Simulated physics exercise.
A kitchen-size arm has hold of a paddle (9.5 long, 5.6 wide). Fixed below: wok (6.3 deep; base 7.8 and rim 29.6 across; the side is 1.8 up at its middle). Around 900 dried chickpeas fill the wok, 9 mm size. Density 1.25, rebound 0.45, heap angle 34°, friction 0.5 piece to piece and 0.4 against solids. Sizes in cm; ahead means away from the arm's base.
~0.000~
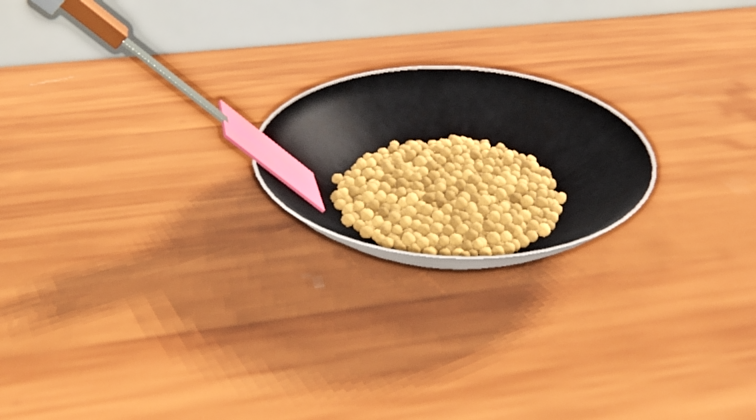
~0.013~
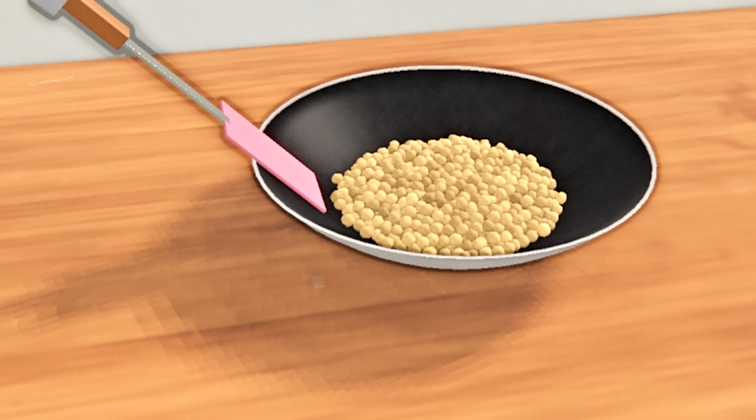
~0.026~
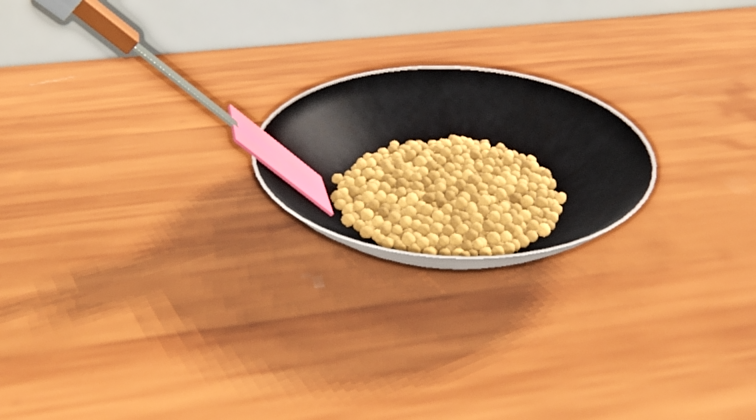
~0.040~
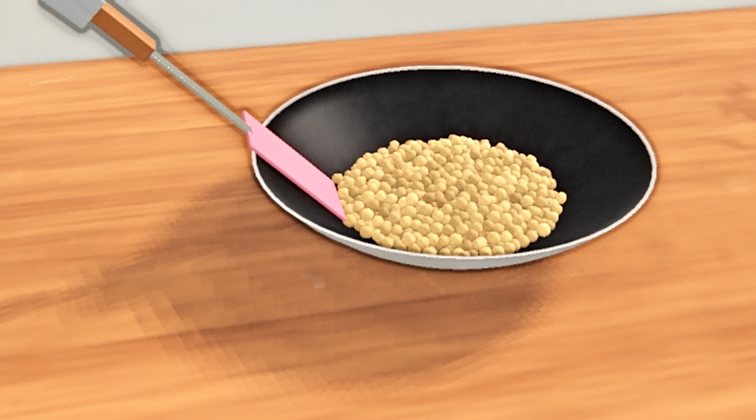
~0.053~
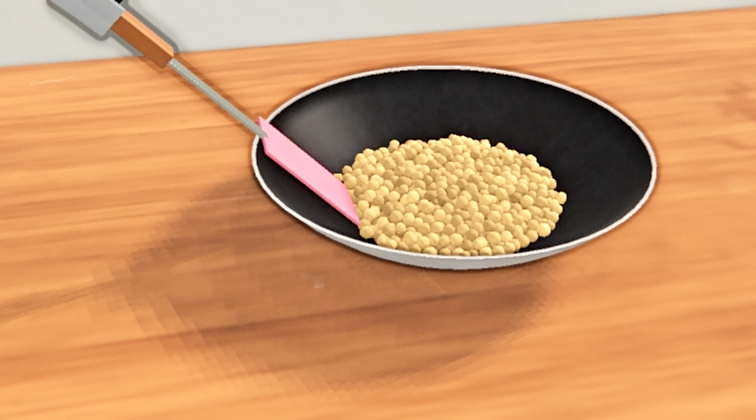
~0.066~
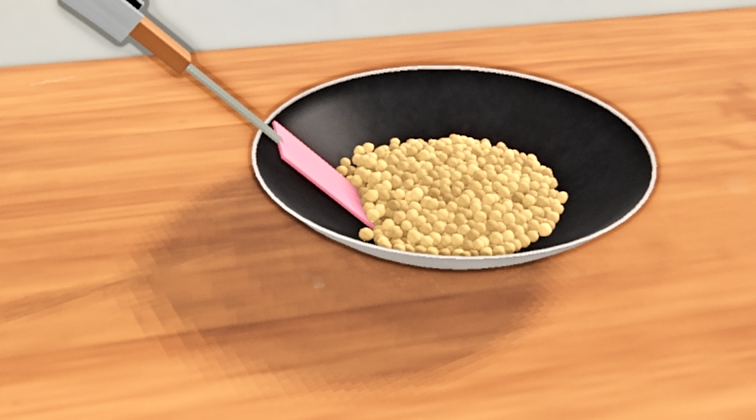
A pink paddle held by a robot arm slid a short way to the right into a black wok of chickpeas, pressing into the pile's left edge and nudging a few of them.
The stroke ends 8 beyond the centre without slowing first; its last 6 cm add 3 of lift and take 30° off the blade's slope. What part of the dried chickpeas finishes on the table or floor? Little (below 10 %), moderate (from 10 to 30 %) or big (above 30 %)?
A little share, below 10 %, ends on the table or floor.
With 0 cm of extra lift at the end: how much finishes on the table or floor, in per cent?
About 5 per cent.
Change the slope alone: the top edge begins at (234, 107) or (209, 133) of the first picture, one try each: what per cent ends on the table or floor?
Some 5 and 5 per cent.
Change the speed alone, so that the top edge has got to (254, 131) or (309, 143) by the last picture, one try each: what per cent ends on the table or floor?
About 0 and 15 per cent.
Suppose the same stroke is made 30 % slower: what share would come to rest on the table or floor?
Then about 0 per cent.
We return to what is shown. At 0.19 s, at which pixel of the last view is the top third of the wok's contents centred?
Near (523, 166).
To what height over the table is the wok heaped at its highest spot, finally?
About 6.5 cm.
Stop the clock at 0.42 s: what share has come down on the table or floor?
Roughly 5 per cent.
After 0.13 s, sloping 47°, highest piece 6 above the table; 900 in the wok.
After 0.19 s, sloping 38°, highest piece 7 above the table; 899 in the wok, 1 on the blade or in flight.
After 0.42 s, sloping 17°, highest piece 7 above the table; 864 in the wok, 25 on the table or floor, 11 on the blade or in flight.
After 1.47 s, sloping 17°, highest piece 6 above the table; 862 in the wok, 38 on the table or floor.
In the end, 862 in the wok, 38 on the table or floor. That is 4 % on the table or floor.
